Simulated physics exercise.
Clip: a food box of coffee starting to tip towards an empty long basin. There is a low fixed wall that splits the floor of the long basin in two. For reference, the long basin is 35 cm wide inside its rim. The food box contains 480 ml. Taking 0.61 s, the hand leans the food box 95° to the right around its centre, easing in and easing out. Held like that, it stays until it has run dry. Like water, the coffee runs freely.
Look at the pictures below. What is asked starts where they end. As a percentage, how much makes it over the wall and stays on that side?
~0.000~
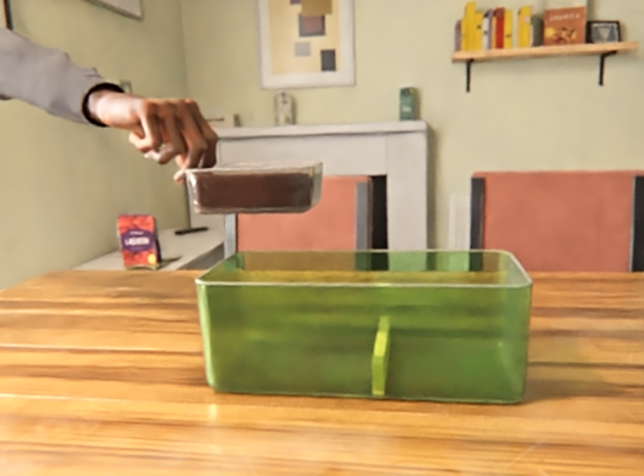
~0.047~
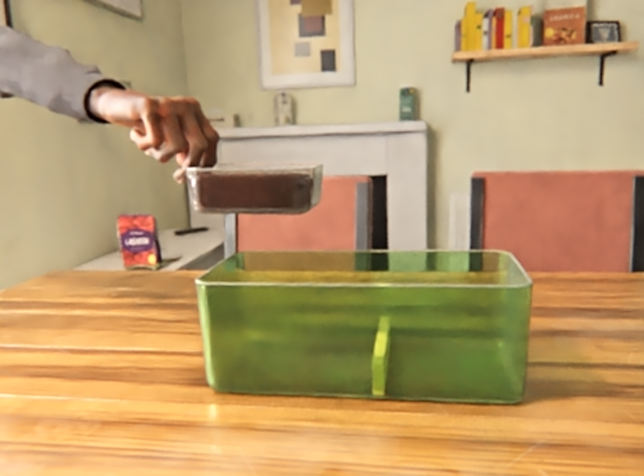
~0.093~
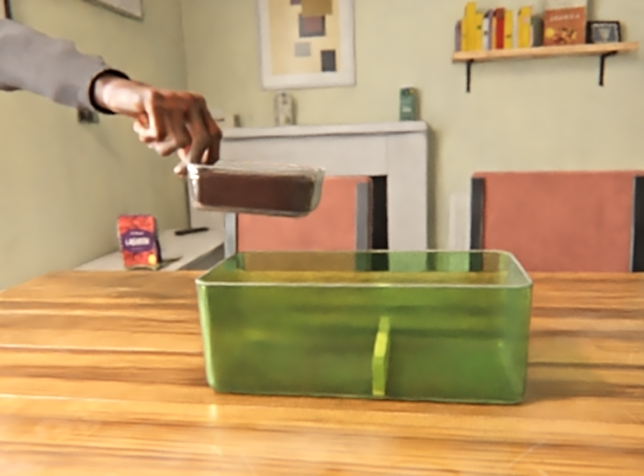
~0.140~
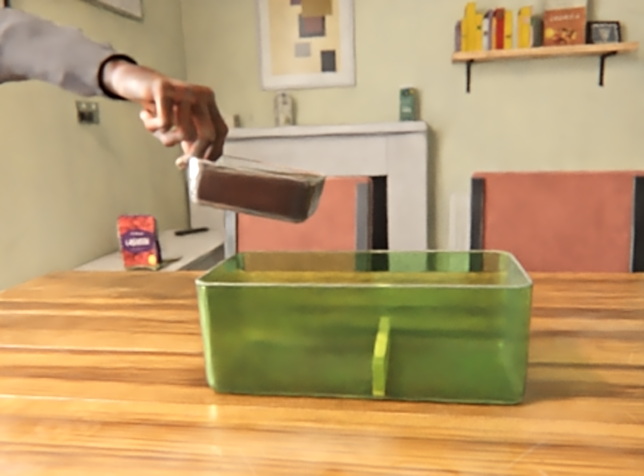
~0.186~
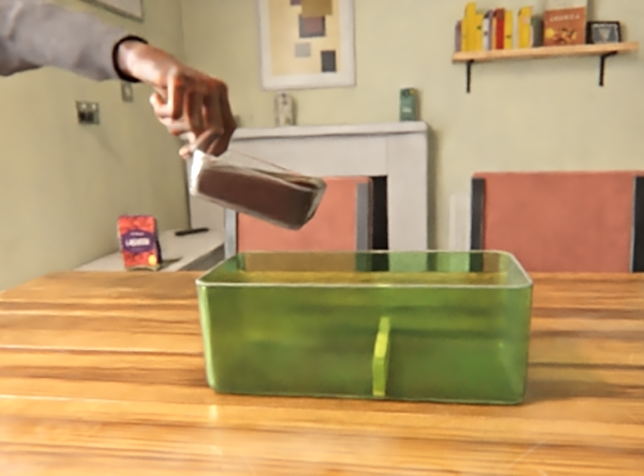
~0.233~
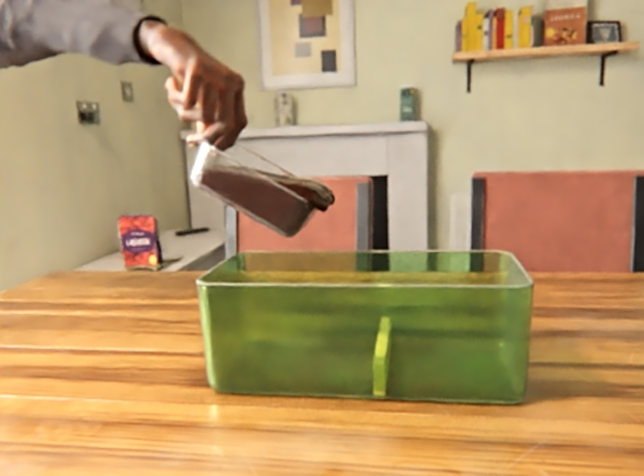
Some 22 per cent makes it over and stays.
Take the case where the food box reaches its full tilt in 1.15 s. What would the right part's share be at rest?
That would give about 45 percent.
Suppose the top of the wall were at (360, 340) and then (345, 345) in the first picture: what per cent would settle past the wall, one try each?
The first try gives 70 percent and the second 80 percent.
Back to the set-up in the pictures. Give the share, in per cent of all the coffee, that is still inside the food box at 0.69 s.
I reckon near 1 per cent still sits there.
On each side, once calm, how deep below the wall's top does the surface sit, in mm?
For the left, around 24 mm; for the right, around 32 mm.
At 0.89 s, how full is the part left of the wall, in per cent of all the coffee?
Roughly 76 in a hundred.
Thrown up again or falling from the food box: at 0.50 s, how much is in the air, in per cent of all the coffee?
Near 22 per cent at that moment.
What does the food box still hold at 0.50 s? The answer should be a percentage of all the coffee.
Near 8 in a hundred.
By 0.50 s the tilt is 87° and 8 per cent is still to pour, 57 is left of the wall and 13 right of it.
By 0.69 s the tilt is 95° and 1 per cent is still to pour, 76 is left of the wall and 21 right of it.
By 0.89 s the tilt is 95° and 0 per cent is still to pour, 76 is left of the wall and 21 right of it.
By 1.11 s the tilt is 95° and 0 per cent is still to pour, 76 is left of the wall and 22 right of it.
At rest 76 per cent lies left of the wall, 22 right of it and 2 outside.
